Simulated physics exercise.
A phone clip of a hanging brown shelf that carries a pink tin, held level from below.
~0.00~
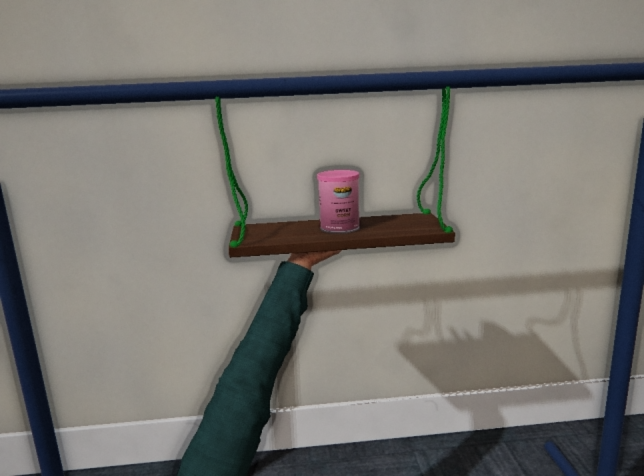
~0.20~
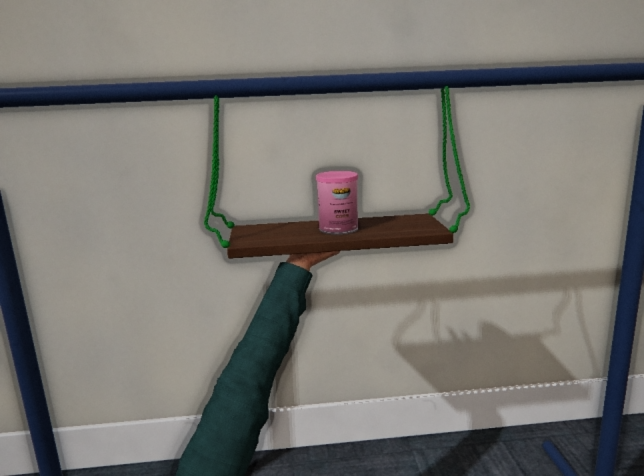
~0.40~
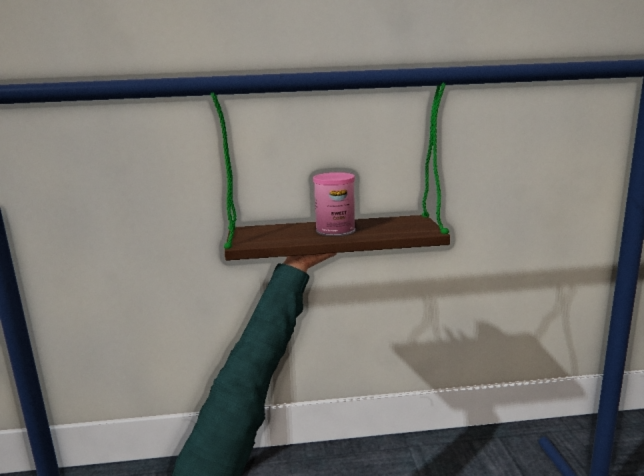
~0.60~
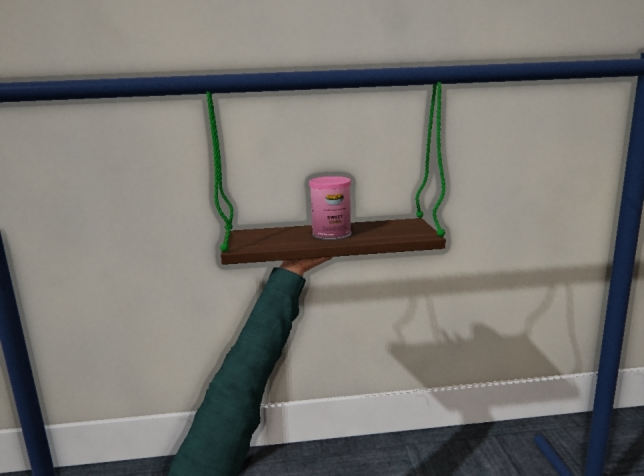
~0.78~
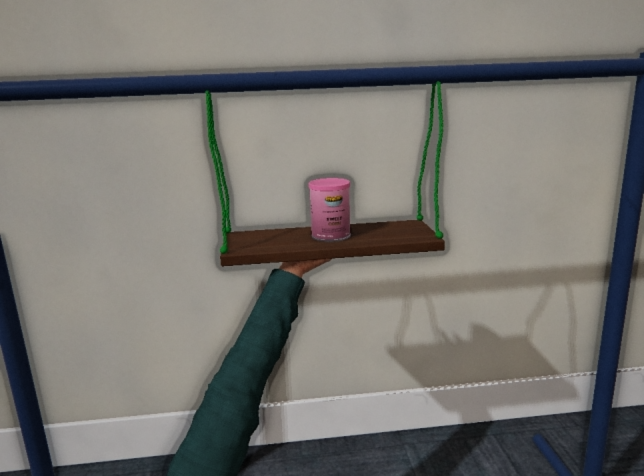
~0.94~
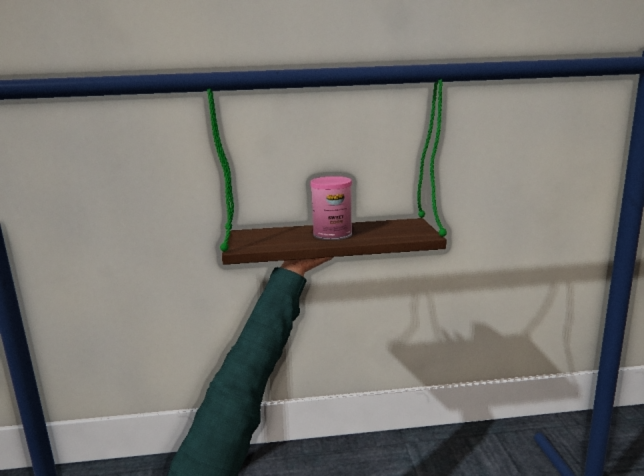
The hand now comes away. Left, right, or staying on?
Outcome: The pink tin remains aboard.
By 1.20 s, board level; tin on the board near (332, 210).
When it is over, board level; tin on the board near (332, 211). The pink tin keeps its place.
